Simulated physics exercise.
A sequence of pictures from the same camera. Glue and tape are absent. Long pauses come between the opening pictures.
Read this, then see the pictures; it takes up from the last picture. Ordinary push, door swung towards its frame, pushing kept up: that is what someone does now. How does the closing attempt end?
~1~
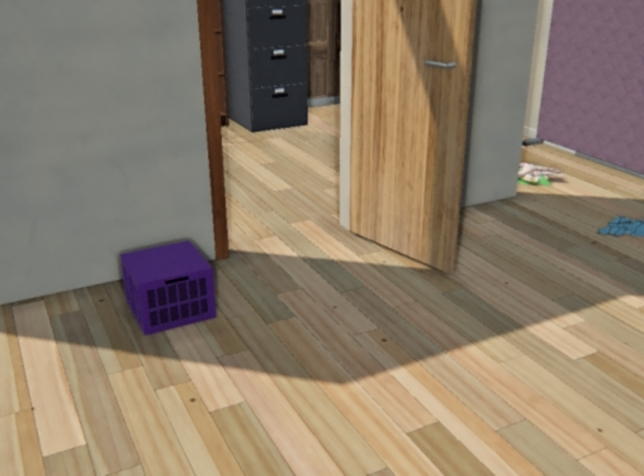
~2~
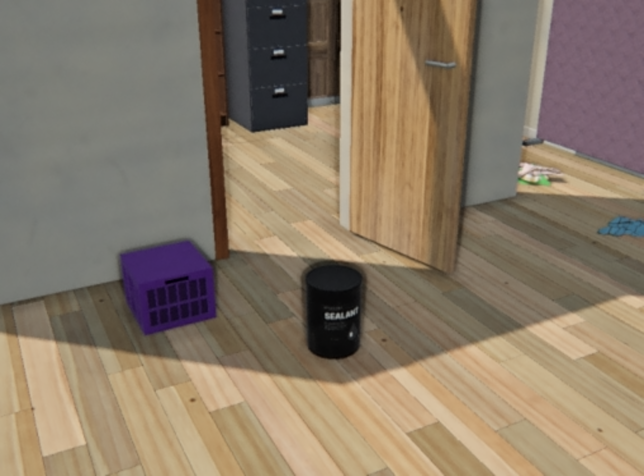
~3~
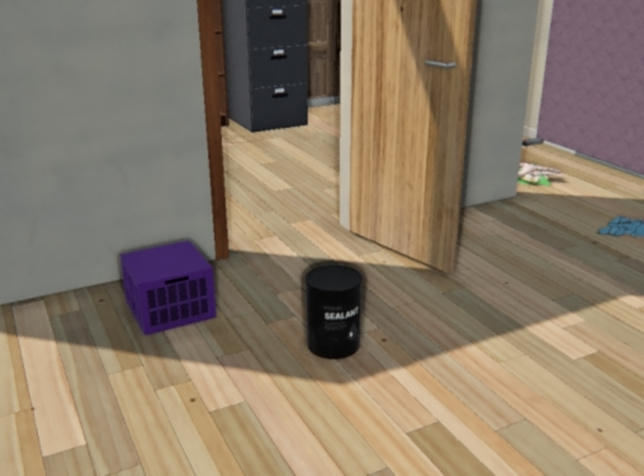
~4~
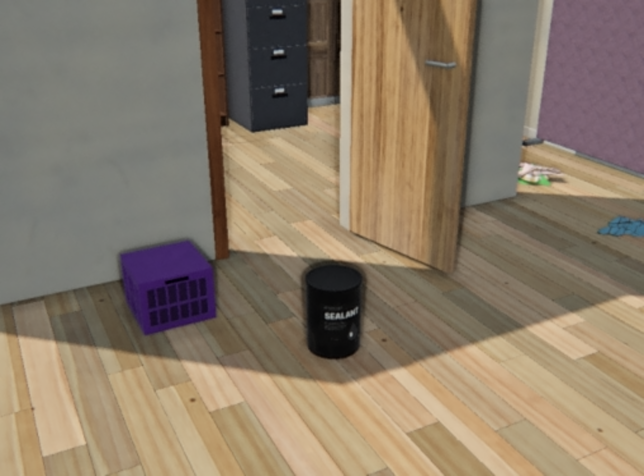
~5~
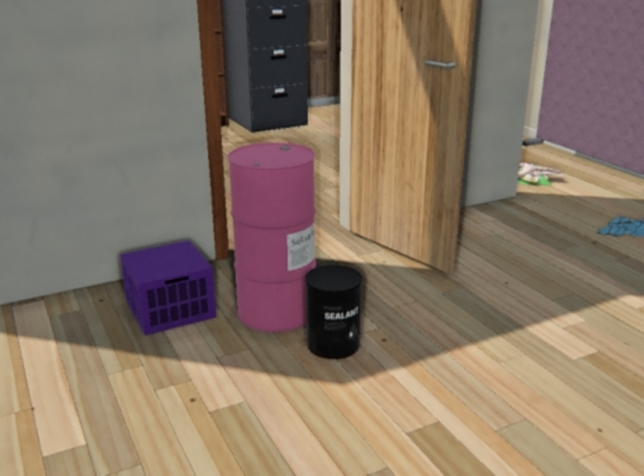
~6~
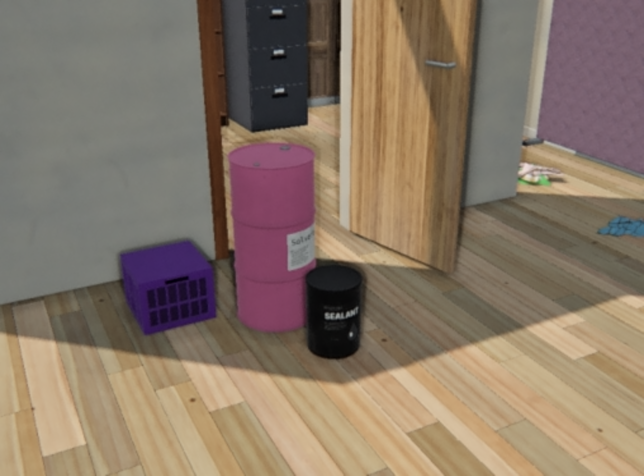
Turns out the door touches the frame just fine.
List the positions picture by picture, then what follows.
Door wide open and still; purple crate (168, 286), in the first picture.
Door wide open and still; purple crate (168, 286); black pail (334, 312), in the second picture.
Door wide open and still; purple crate (168, 286); black pail (334, 312), in the third picture.
Door wide open and still; purple crate (168, 286); black pail (334, 312), in the fourth picture.
Door wide open and still; purple crate (168, 286); black pail (334, 312), in the fifth picture.
Door wide open and still; pink drum (274, 237); purple crate (168, 286), in the sixth picture.
Then, 0.70 s past the last view, door 86° open.
Then, 1.30 s past the last view, door 61° open.
Then, 1.90 s past the last view, door 36° open.
Then, 2.50 s past the last view, door 10° open.
Finally, door 0° open; all 3 still in place. Final places as the last picture's camera would see them, pink drum near (274, 237).
